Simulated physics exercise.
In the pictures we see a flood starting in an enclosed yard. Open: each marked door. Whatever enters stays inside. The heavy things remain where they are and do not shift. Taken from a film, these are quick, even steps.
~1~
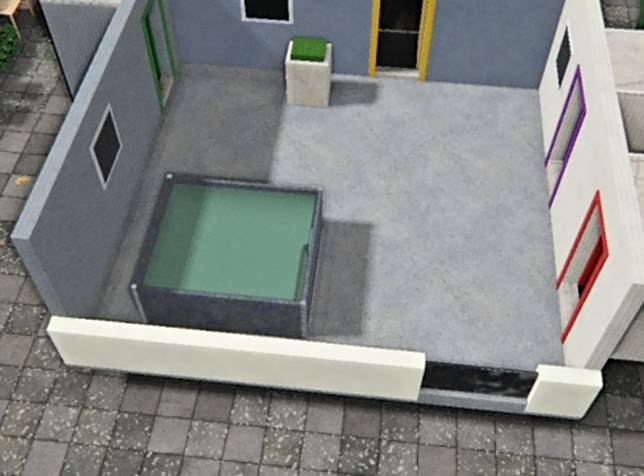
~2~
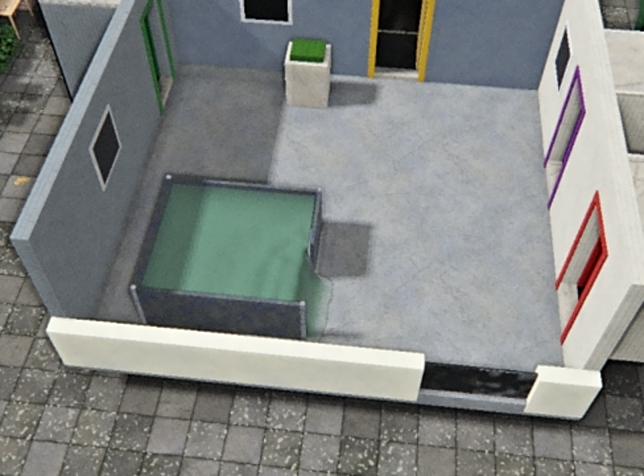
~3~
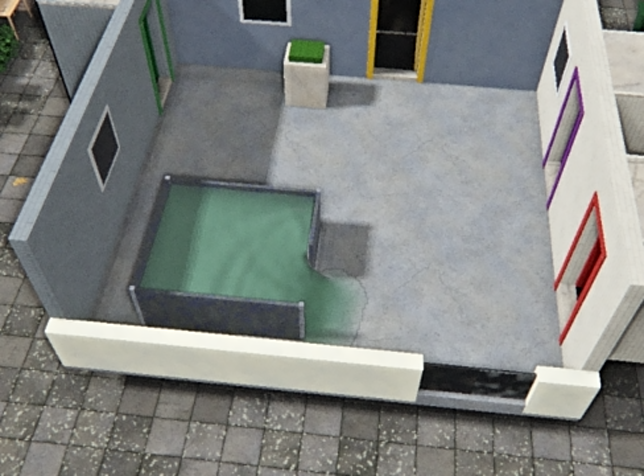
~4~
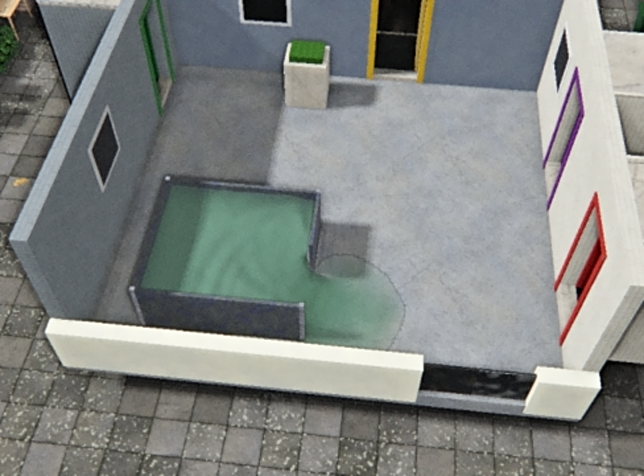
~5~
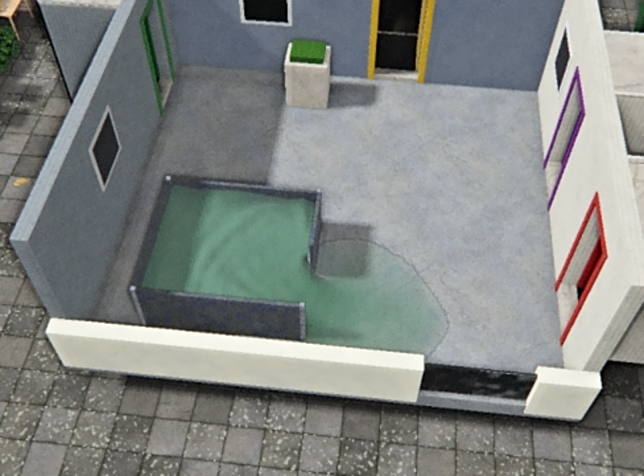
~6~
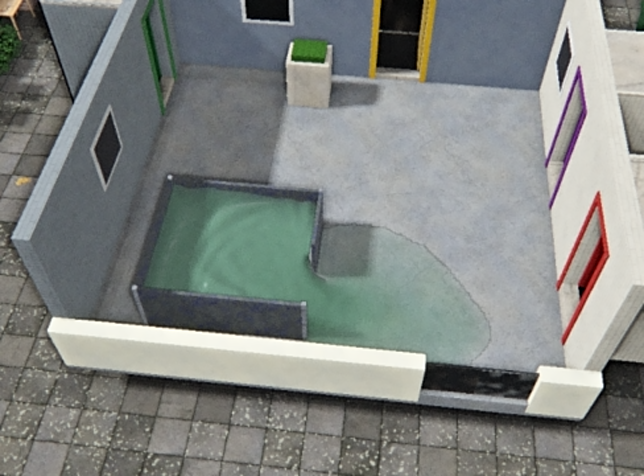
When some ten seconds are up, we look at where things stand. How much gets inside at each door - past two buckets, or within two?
In the end green door: Within two buckets; yellow door: Exceeds two buckets; red door: Exceeds two buckets; purple door: Within two buckets.
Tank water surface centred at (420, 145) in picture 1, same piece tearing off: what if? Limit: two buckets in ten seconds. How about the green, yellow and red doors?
Result: Green door comes in lower; yellow door comes in lower; red door comes in lower.
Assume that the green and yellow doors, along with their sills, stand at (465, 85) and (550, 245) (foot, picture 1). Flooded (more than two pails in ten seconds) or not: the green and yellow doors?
As it turns out, the green door runs past it while the yellow door runs past it.
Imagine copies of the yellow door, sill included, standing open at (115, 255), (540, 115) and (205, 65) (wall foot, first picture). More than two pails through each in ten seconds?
Taking the new doors in the order given: The first comes up short, the second tops it, the third comes up short.
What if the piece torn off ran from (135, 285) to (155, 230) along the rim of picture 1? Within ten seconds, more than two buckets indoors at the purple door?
Purple door: Falls short.
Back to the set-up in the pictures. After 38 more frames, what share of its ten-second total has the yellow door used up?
About 35 %.
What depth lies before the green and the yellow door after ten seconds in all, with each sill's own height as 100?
Respectively about 80 and 150 per cent.
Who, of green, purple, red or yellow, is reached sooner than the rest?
Looks like the one in red.
A moment on, water covers 25 % of the floor; the green door not reached, the yellow door not reached, the red door wet at the sill, nothing in, the purple door not reached.
Next, water covers 30 % of the floor; the green door not reached, the yellow door not reached, the red door over two buckets in, the purple door wet at the sill, nothing in.
Then, water covers 45 % of the floor; the green door not reached, the yellow door not reached, the red door far over two buckets in, the purple door wet at the sill, nothing in.
Later, water covers 70 % of the floor; the green door not reached, the yellow door under two buckets in, the red door far over two buckets in, the purple door wet at the sill, nothing in.
In the end, water covers 100 % of the floor; the green door wet at the sill, nothing in, the yellow door over two buckets in, the red door far over two buckets in, the purple door wet at the sill, nothing in.
